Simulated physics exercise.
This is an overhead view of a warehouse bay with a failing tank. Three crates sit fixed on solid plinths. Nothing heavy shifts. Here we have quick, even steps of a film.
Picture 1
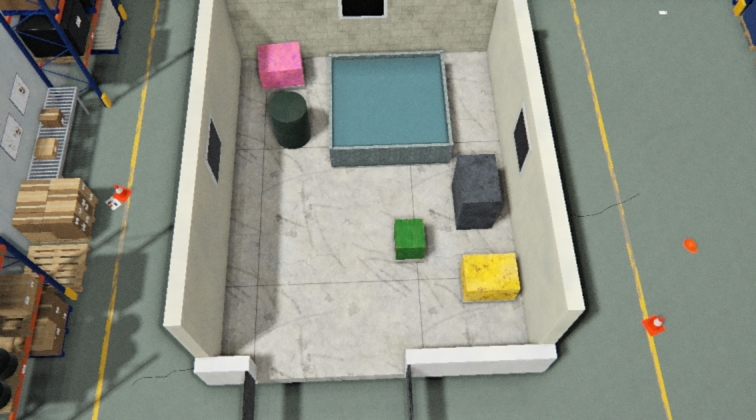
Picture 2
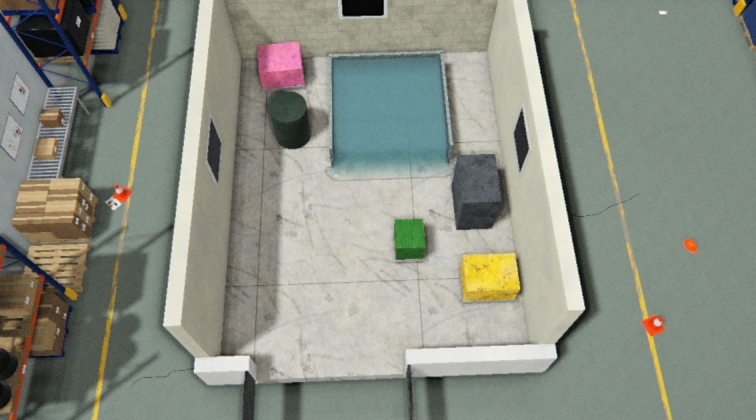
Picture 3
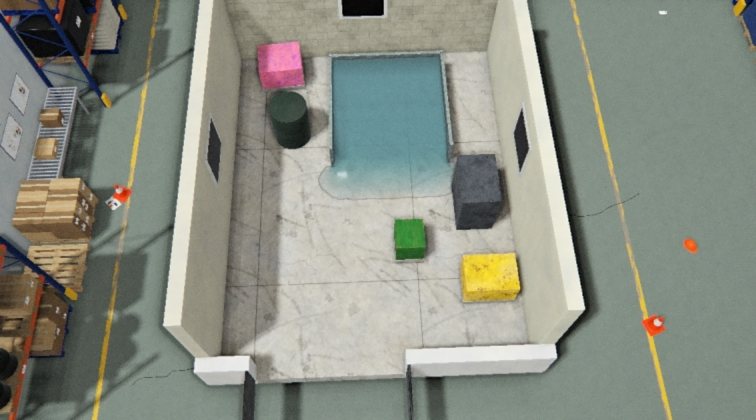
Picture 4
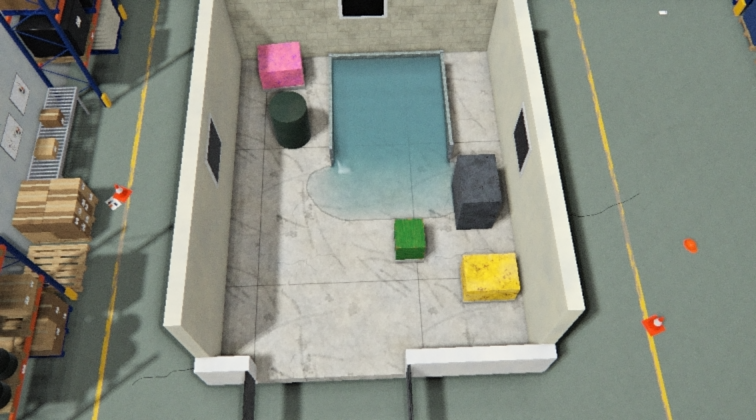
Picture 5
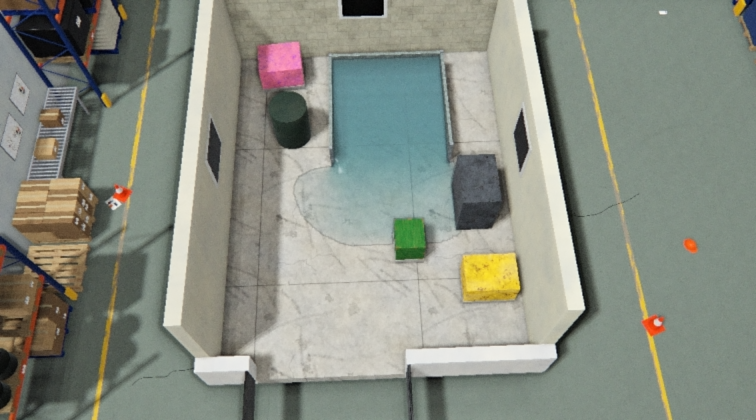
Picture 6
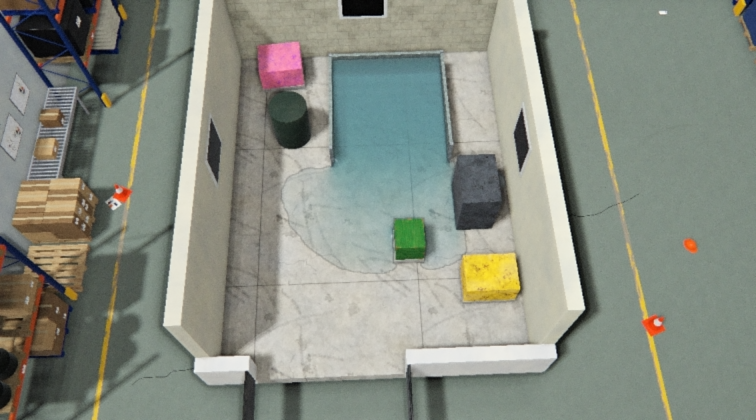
At first, still water fills an open tank at the back of a walled warehouse bay scattered with coloured objects. Then the tank's near side opens and water pours onto the pale floor, spreading in a rounded sheet past the dark grey block and around the green block, which stays in place.
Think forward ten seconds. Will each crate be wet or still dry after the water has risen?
Afterwards the green crate is wet, the yellow crate is wet, the pink crate is still dry.
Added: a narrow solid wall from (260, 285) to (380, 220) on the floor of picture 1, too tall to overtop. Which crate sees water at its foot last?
It's the pink crate.
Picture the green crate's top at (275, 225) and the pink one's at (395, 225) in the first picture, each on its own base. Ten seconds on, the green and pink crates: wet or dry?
First, green crate is flooded; second, pink crate is flooded.
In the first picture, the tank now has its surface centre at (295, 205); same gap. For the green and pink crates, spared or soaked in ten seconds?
Taking each in turn, green stays clear, while pink stays clear.
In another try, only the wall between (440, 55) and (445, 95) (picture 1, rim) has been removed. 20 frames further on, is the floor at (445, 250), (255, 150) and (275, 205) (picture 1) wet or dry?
In that order: Under water, dry, dry.
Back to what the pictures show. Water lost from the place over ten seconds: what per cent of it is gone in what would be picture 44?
Note - share reached: 75 %.
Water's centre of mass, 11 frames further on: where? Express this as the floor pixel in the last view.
Centre of the water: Near (391, 190).
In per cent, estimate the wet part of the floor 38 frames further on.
About 85 percent.
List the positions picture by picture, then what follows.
In the first picture, still water in the open tank at (388, 101).
In the second picture, the front is at (329, 169), out from the gap at (391, 157).
In the third picture, water pours out at (391, 158) and has run to (323, 179).
In the fourth picture, water pours out at (391, 159) and has run to a hidden place.
In the fifth picture, water pours out at (391, 159) and has run to a hidden place.
In the sixth picture, the front is at (342, 264), out from the gap at (391, 159).
A moment on, water covers 45 % of the floor; the green crate water round its plinth, the yellow crate water round its plinth, the pink crate not reached.
Next, water covers 65 % of the floor; the green crate water round its plinth, the yellow crate water round its plinth, the pink crate not reached.
Then, water covers 70 % of the floor; the green crate water round its plinth, the yellow crate water round its plinth, the pink crate not reached.
Later, water covers 85 % of the floor; the green crate water round its plinth, the yellow crate water round its plinth, the pink crate not reached.
In the end, water covers 100 % of the floor; the green crate was topped, the yellow crate was topped, the pink crate stayed above the water.
